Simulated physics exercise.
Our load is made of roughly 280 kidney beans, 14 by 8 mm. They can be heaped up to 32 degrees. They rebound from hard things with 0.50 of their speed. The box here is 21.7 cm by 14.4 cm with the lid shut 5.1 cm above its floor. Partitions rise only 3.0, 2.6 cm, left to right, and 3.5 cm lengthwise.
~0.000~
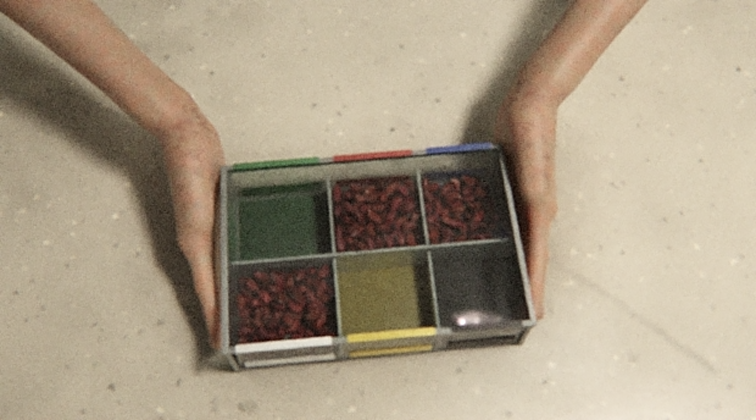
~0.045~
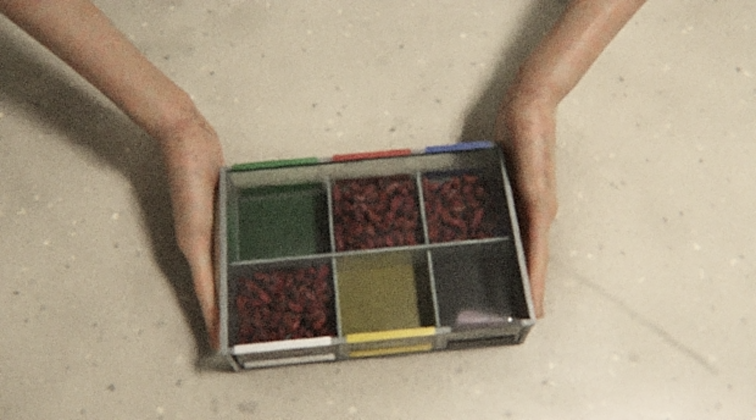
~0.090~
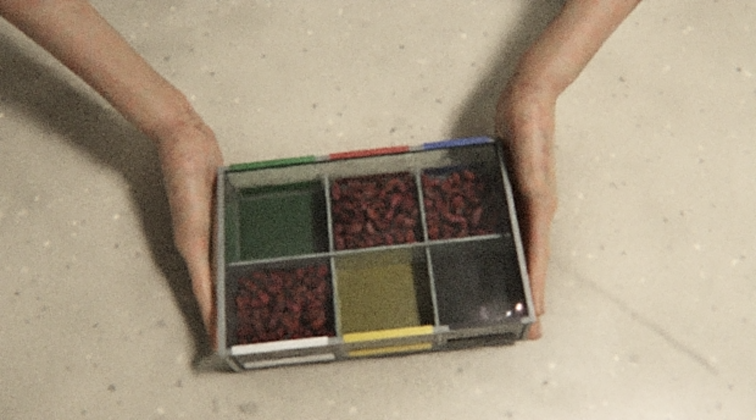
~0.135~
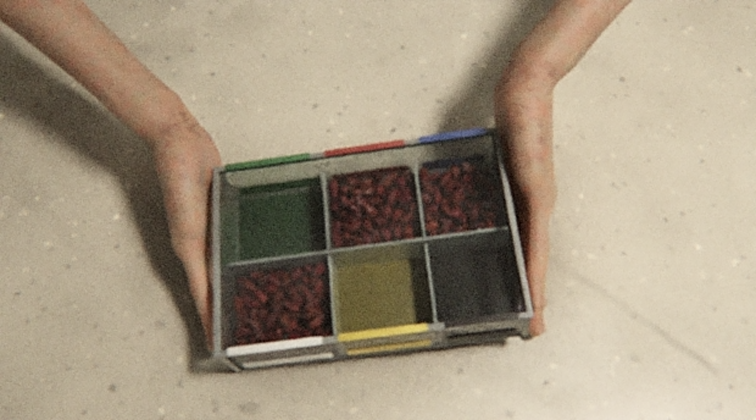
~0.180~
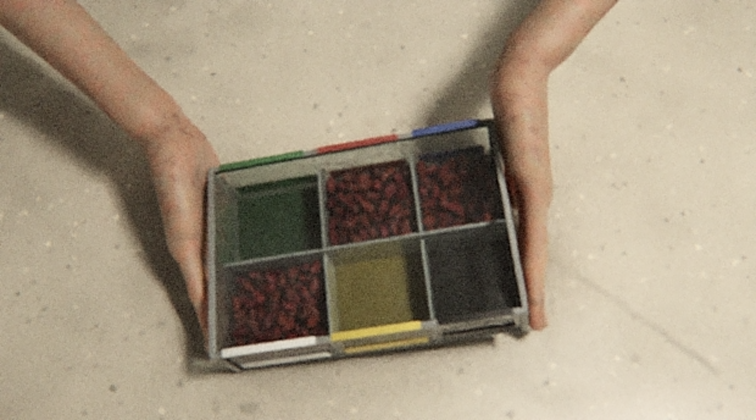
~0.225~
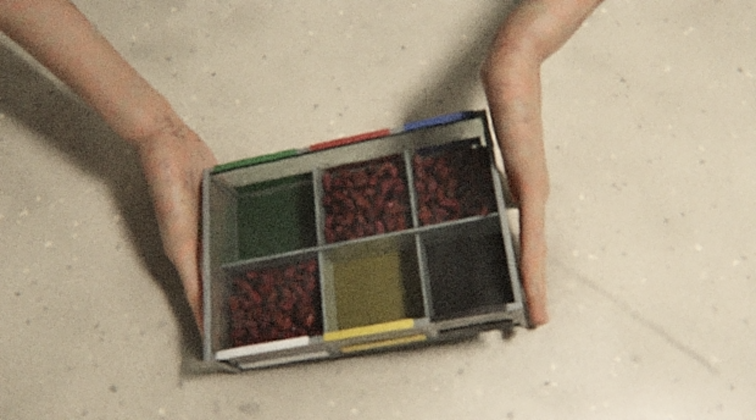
At the start, two hands hold a clear divided box on a pale speckled surface, with dark red beans in three of its six compartments. The hands then tilt the box slightly, raising its right side and far edge, while the beans stay in the same compartments.
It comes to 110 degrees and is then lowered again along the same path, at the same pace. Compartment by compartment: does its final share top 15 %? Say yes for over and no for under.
Result: Red: Stays behind the line, blue: Stays behind the line, green: Crosses the line, yellow: Stays behind the line, white: Crosses the line, black: Stays behind the line.
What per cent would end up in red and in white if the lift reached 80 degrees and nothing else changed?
Red: 20; white: 45 (per cent).
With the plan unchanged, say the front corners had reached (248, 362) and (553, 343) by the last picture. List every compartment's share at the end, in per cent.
Final shares: Red 15%, blue 30%, green 0%, yellow 5%, white 30%, black 20%.
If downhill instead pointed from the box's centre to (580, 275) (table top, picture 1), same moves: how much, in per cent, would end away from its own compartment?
I'd estimate about 75 %.
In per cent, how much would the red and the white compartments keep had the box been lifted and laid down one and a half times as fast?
Red 0 %; white 50 %.
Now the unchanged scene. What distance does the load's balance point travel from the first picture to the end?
Roughly 7.5 cm.
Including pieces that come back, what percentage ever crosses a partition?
Something like 60 per cent of the pieces.
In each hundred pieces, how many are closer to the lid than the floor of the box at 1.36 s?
I'd say around 60 percent of the pieces.
Then, at 1.36 s, tilt 110 degrees; red 15 %, blue 5 %, green 30 %, white 45 %.
After 2.11 s, tilt 50 degrees; green 45 %, white 55 %.
After 2.89 s, tilt 0 degrees; green 45 %, white 55 %.
By 3.4 s all is still; red 0 %, blue 0 %, green 45 %, yellow 0 %, white 55 %, black 0 %.
